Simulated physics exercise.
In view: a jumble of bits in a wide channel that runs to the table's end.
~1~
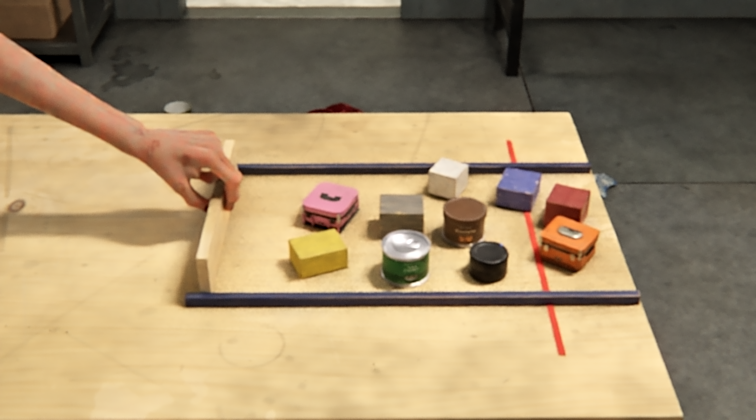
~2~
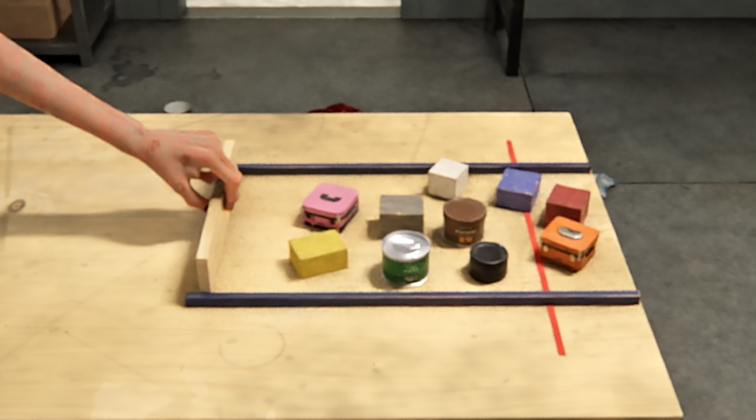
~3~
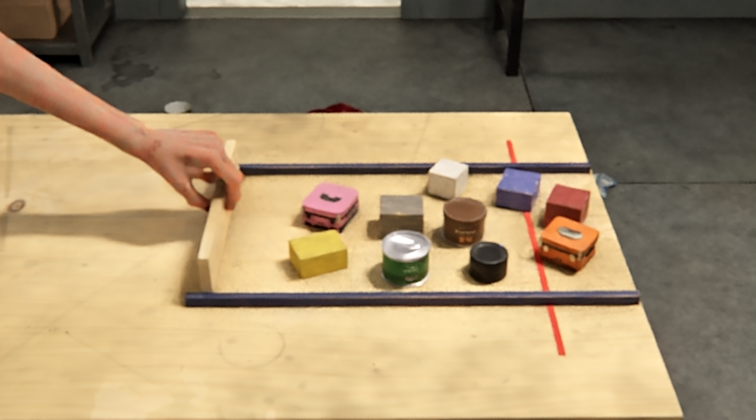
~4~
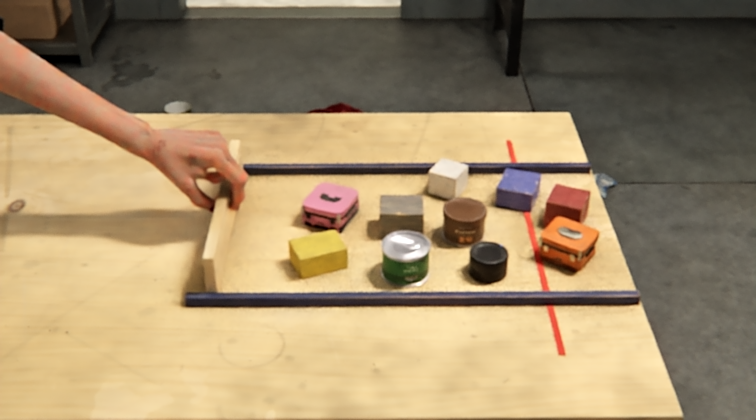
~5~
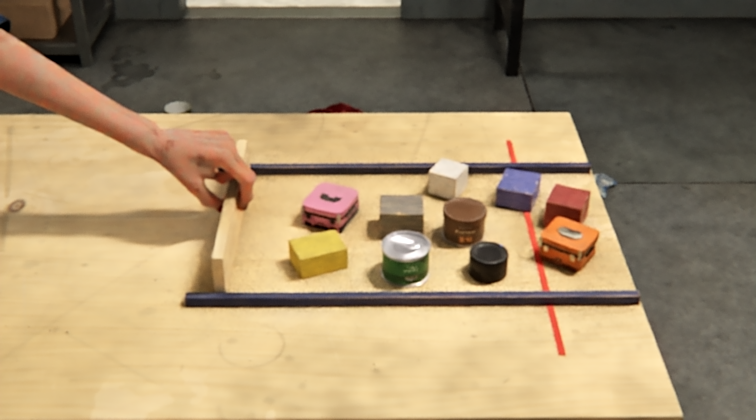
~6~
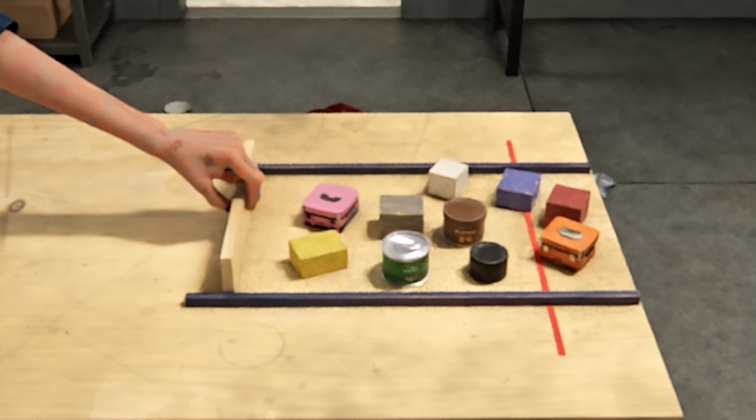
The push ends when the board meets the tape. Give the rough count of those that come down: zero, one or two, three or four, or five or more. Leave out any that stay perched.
Here the number that fall off is one or two.
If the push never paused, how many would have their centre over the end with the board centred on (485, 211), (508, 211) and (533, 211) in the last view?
In that order 0, 2 and 2.
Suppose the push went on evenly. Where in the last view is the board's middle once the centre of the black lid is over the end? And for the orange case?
For the black lid at (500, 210), for the orange case at (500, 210).
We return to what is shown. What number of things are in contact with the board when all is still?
4 of them.
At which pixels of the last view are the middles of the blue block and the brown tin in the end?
First (583, 186), then (606, 238).
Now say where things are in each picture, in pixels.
In the first picture, red block (567, 208); orange case (569, 244); blue block (518, 189); board (219, 213); tape (531, 230).
In the second picture, orange case (568, 245); pink case (331, 208).
In the third picture, blue block (518, 190); brown tin (464, 223).
In the fourth picture, red block (567, 209); white block (448, 179).
In the fifth picture, orange case (568, 245); green pot (406, 259).
In the sixth picture, red block (567, 209); orange case (568, 245); blue block (518, 190); board (241, 213); tape (531, 230).
Soon after, none off yet; red block at rest near (567, 209); orange case at rest near (568, 245); blue block at rest near (518, 190).
At rest, the number that fall off is one or two; fallen, black lid and orange case.
